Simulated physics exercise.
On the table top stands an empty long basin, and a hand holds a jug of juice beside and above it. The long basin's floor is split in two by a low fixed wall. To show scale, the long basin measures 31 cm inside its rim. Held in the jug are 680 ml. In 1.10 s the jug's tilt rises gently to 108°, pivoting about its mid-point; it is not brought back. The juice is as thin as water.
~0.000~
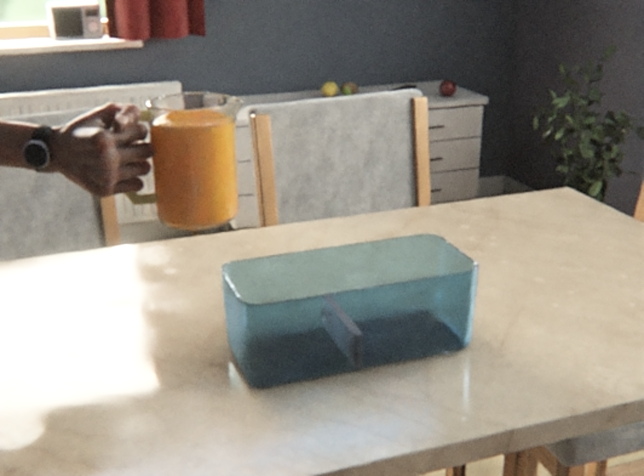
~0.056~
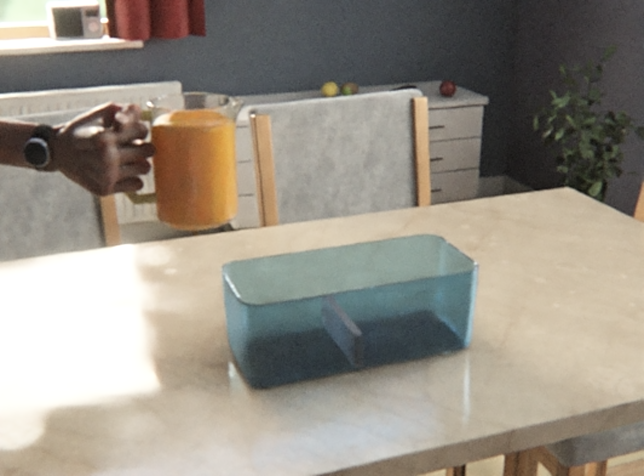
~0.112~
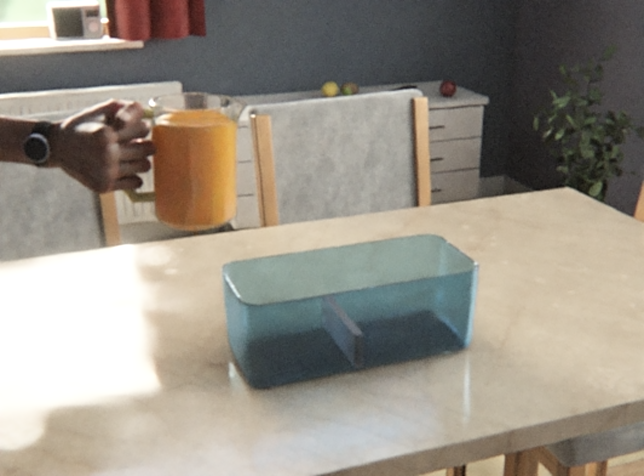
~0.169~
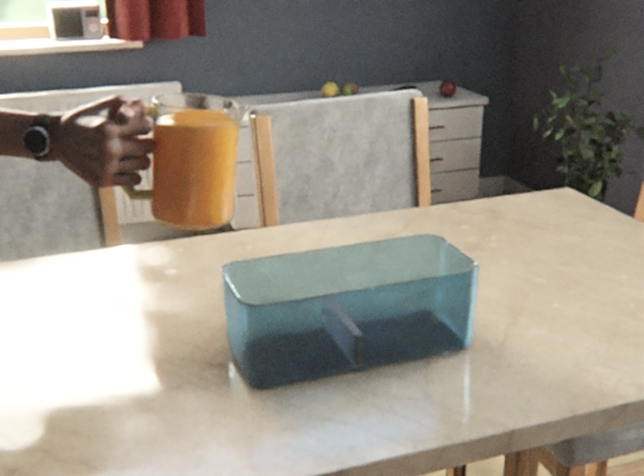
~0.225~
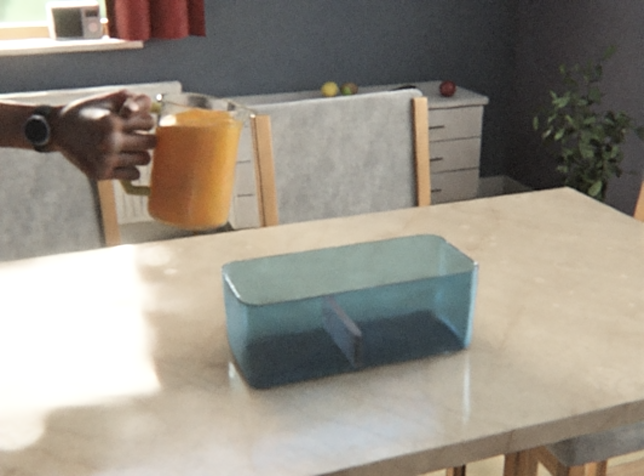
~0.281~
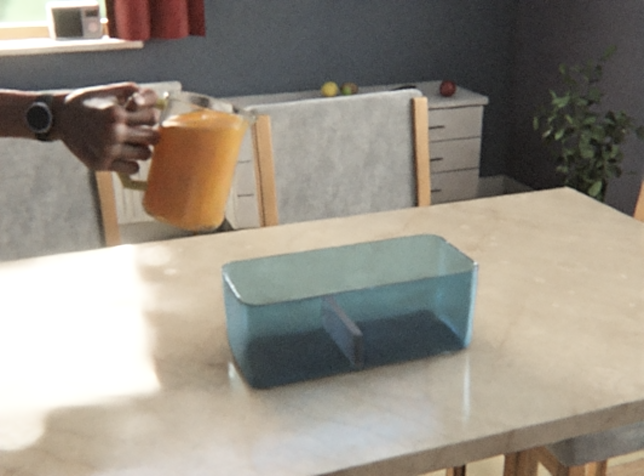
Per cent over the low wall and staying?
9 per cent.
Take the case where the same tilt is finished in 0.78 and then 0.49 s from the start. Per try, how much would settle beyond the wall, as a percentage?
10 and 10 %.
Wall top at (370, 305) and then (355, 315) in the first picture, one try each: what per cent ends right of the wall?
Roughly 5 per cent, then 10 per cent.
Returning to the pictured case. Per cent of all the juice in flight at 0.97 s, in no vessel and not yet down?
About 24 per cent.
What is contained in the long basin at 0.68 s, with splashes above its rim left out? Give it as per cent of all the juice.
Near 4 in a hundred.
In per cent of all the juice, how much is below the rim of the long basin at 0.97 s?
The share is close to 46 percent.
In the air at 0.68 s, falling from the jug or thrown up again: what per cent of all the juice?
It comes to roughly 14 per cent.
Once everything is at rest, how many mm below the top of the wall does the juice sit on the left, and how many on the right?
Left 12 mm, right 44 mm.
Then, 0.68 s in, the tilt is 73° and 82 per cent is still to pour, 4 is left of the wall and 0 right of it.
Then, 0.97 s in, the tilt is 104° and 31 per cent is still to pour, 43 is left of the wall and 3 right of it.
Then, 1.27 s in, the tilt is 108° and 3 per cent is still to pour, 77 is left of the wall and 4 right of it.
Then, 1.60 s in, the tilt is 108° and 0 per cent is still to pour, 82 is left of the wall and 9 right of it.
Finally, 82 per cent lies left of the wall, 9 right of it and 10 outside.
